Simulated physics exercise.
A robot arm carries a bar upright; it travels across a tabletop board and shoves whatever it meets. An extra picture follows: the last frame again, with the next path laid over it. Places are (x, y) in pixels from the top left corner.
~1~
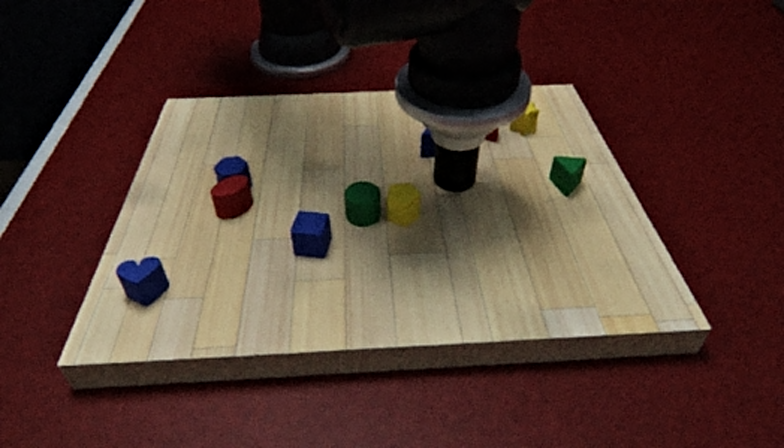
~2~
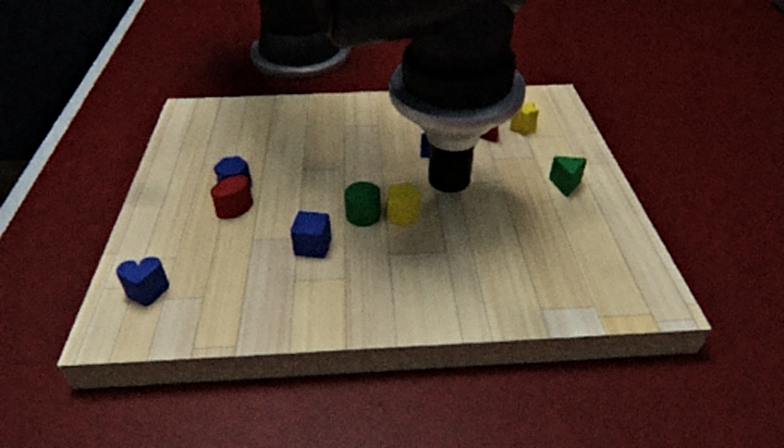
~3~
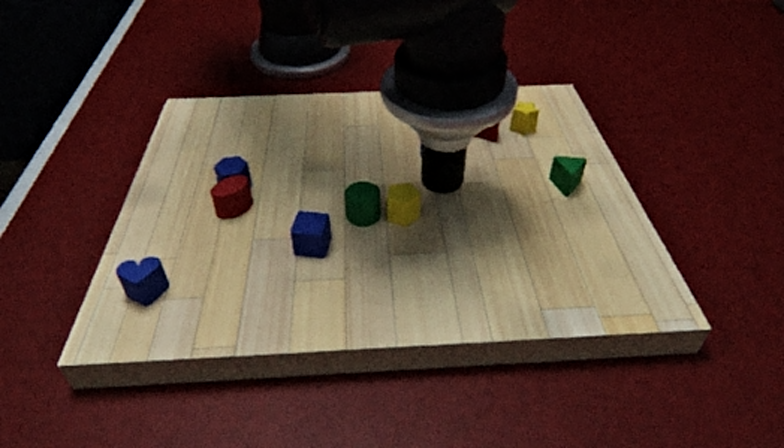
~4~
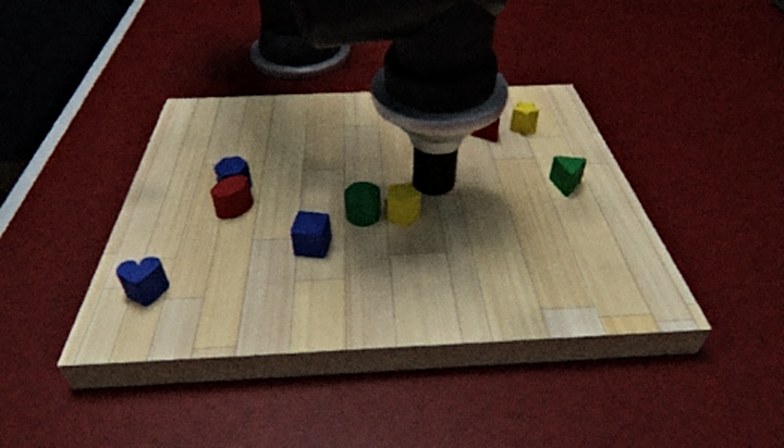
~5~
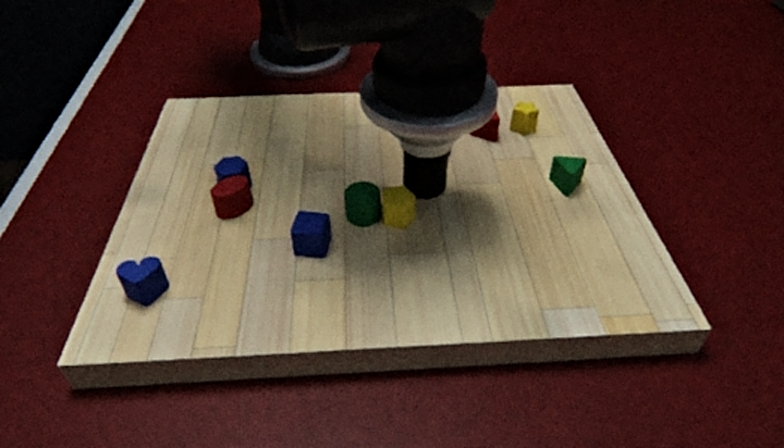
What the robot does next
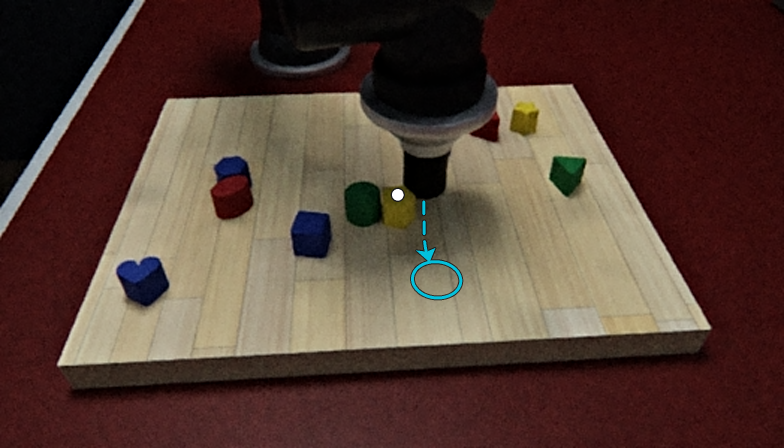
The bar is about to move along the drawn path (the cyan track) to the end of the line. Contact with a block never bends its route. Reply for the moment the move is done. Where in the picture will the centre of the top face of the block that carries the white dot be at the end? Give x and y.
Its top middle will sit at (387, 209).
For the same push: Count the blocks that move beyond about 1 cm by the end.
That makes 1 block.
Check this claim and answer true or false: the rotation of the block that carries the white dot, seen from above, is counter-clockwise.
That is false.
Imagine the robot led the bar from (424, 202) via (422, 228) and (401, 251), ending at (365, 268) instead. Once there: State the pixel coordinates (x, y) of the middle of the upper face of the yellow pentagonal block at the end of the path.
Its top centre lands on (357, 216).
Path on the board, from (424, 202) through (424, 226) and (426, 252) to (437, 279); the dot is on the yellow pentagonal block.
On the path given first. One third of the way, bar at (425, 210); yellow pentagonal block at (387, 208), turned 35° clockwise.
Two thirds of the way, bar at (427, 236); yellow pentagonal block at (387, 209), turned 40° clockwise.
At the end, bar at (438, 263); green round block in place; yellow pentagonal block at (387, 209), turned 40° clockwise.
